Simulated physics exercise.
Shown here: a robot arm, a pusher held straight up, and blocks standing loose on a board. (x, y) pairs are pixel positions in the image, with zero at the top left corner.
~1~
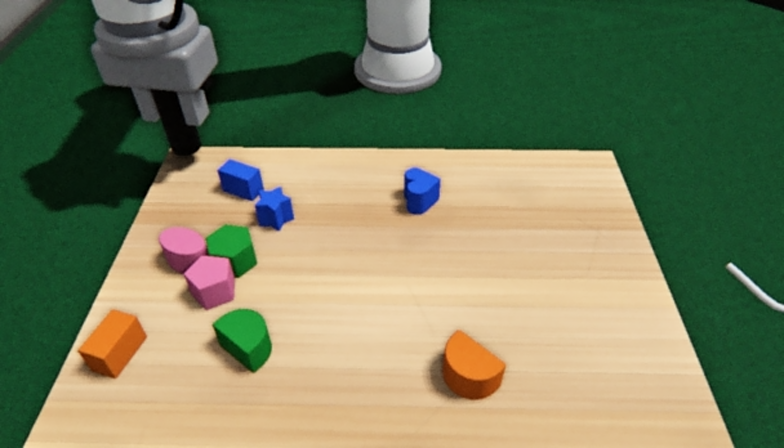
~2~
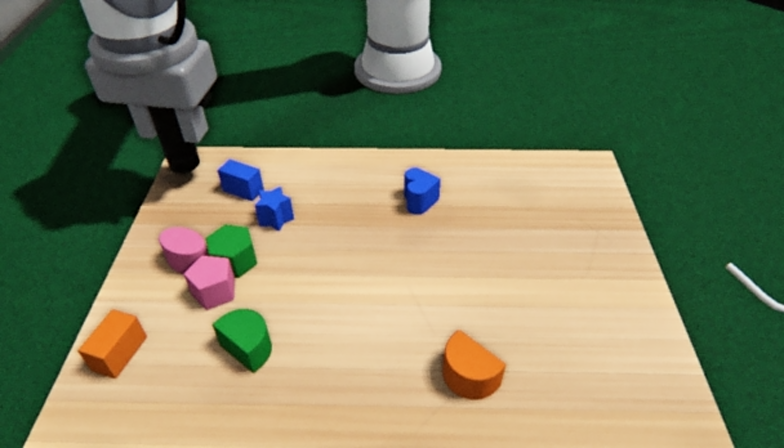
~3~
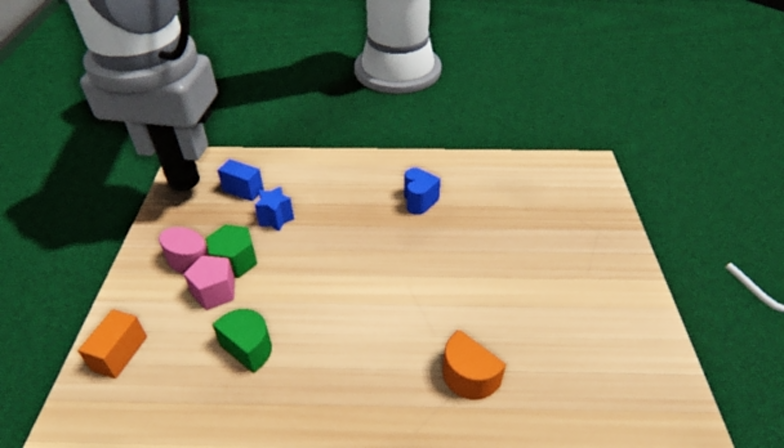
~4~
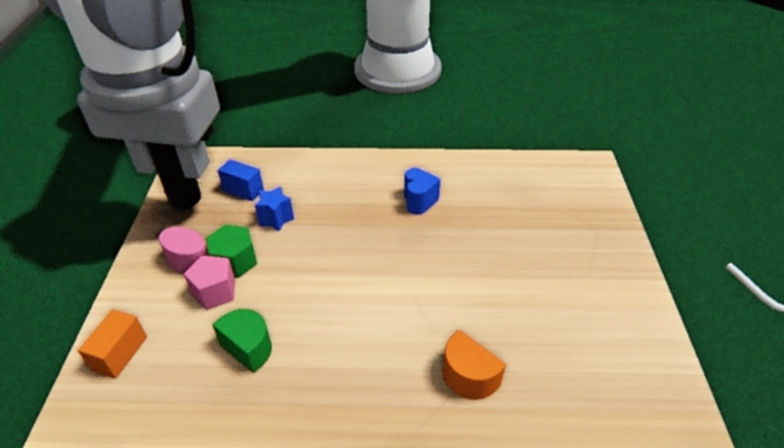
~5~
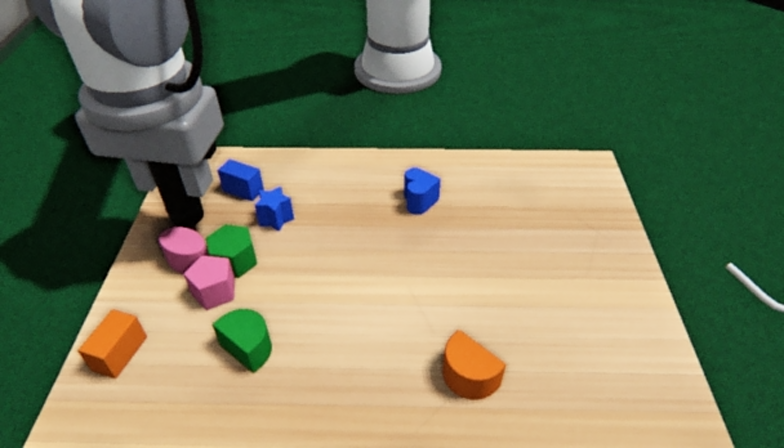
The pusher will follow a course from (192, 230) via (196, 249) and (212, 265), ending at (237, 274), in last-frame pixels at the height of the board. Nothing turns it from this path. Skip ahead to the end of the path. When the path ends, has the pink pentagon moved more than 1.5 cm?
Yes
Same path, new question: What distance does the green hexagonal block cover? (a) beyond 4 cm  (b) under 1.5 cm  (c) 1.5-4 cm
a - beyond 4 cm.
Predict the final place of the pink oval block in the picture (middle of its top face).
It will likely be found at (181, 268).
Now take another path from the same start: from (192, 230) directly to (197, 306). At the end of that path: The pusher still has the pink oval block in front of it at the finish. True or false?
That claim is true.
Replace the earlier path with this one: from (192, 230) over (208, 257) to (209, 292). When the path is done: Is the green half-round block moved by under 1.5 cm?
Short answer: Yes.
On the path given first. Halfway along, pusher at (198, 246); pink oval block at (181, 262), turned 25° anticlockwise; pink pentagon at (215, 280); green hexagonal block at (235, 242).
At the end, pusher at (233, 261); pink oval block at (181, 268); pink pentagon at (217, 285); green hexagonal block at (271, 244), turned 55° anticlockwise; blue rectangular block still.
